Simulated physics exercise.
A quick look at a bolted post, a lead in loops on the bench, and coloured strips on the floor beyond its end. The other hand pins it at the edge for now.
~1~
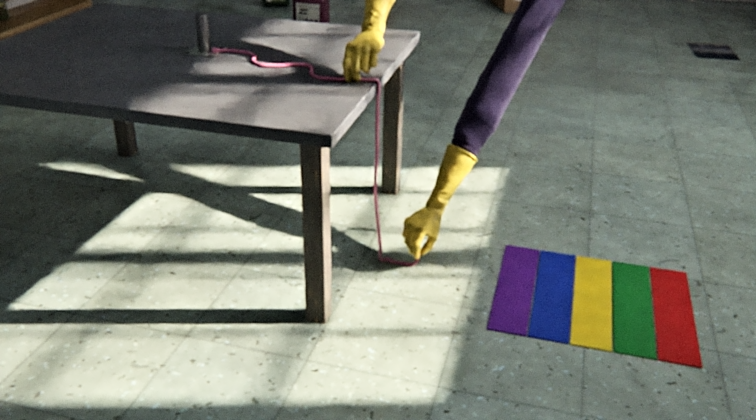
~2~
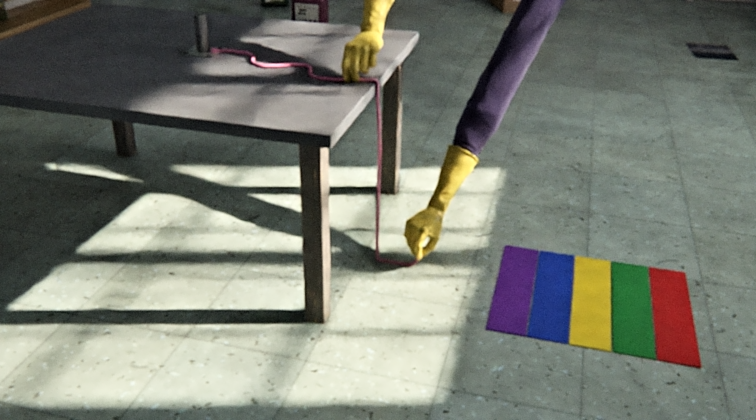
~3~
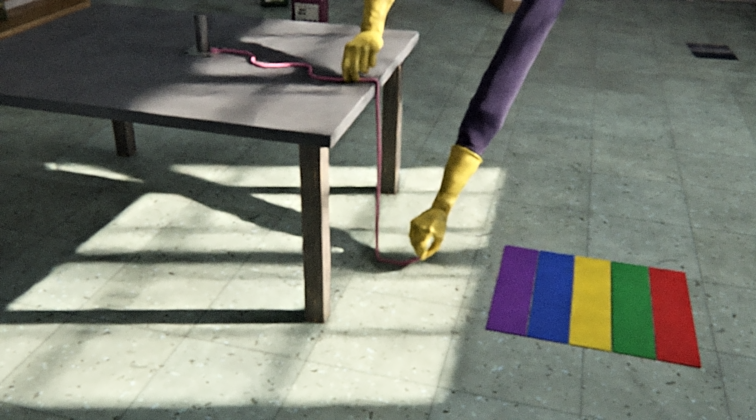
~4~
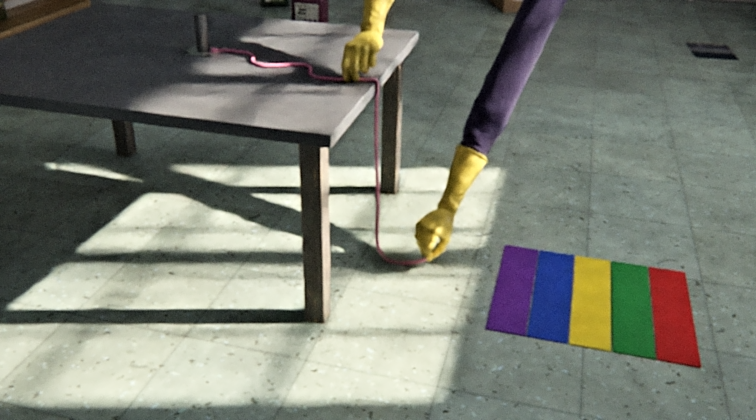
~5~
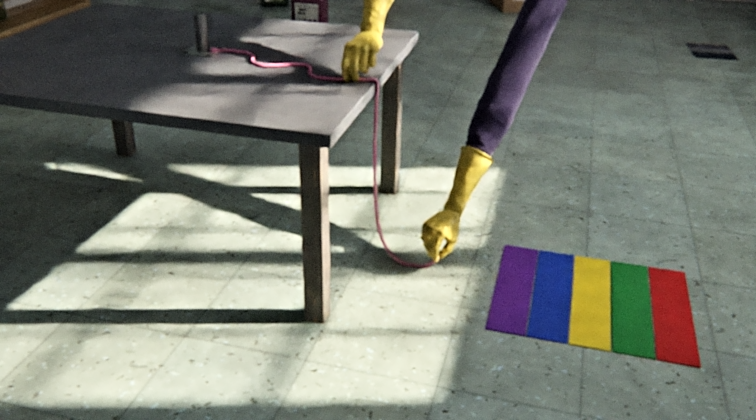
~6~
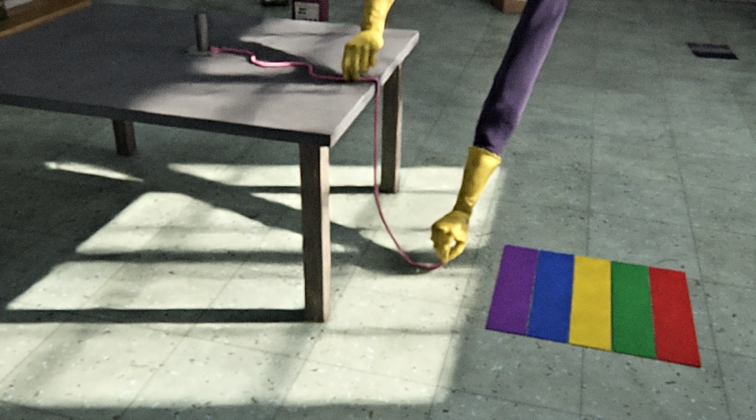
Two yellow-gloved hands, one with a purple sleeve, work a thin pink cord at a grey table in a room with a pale tiled floor, seen from above. The cord curves across the tabletop from near a small dark cylinder and hangs over the edge, with purple, blue, yellow, green and red strips lying at right. The upper hand stays at the edge while the lower one slides the cord's end slightly rightward near the floor, the view steady.
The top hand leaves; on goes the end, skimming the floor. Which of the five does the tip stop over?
Over yellow.
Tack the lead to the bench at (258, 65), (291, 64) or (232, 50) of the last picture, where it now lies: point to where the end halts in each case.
Near (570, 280), (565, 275) and (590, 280).
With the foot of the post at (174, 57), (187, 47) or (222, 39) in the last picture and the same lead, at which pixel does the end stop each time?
About (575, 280), (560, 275) and (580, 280).
Early on, end near (523, 270); over purple.
Midway, end near (566, 278); over blue.
At the end of the slack, end near (593, 282); over yellow. The end stops over the yellow strip.
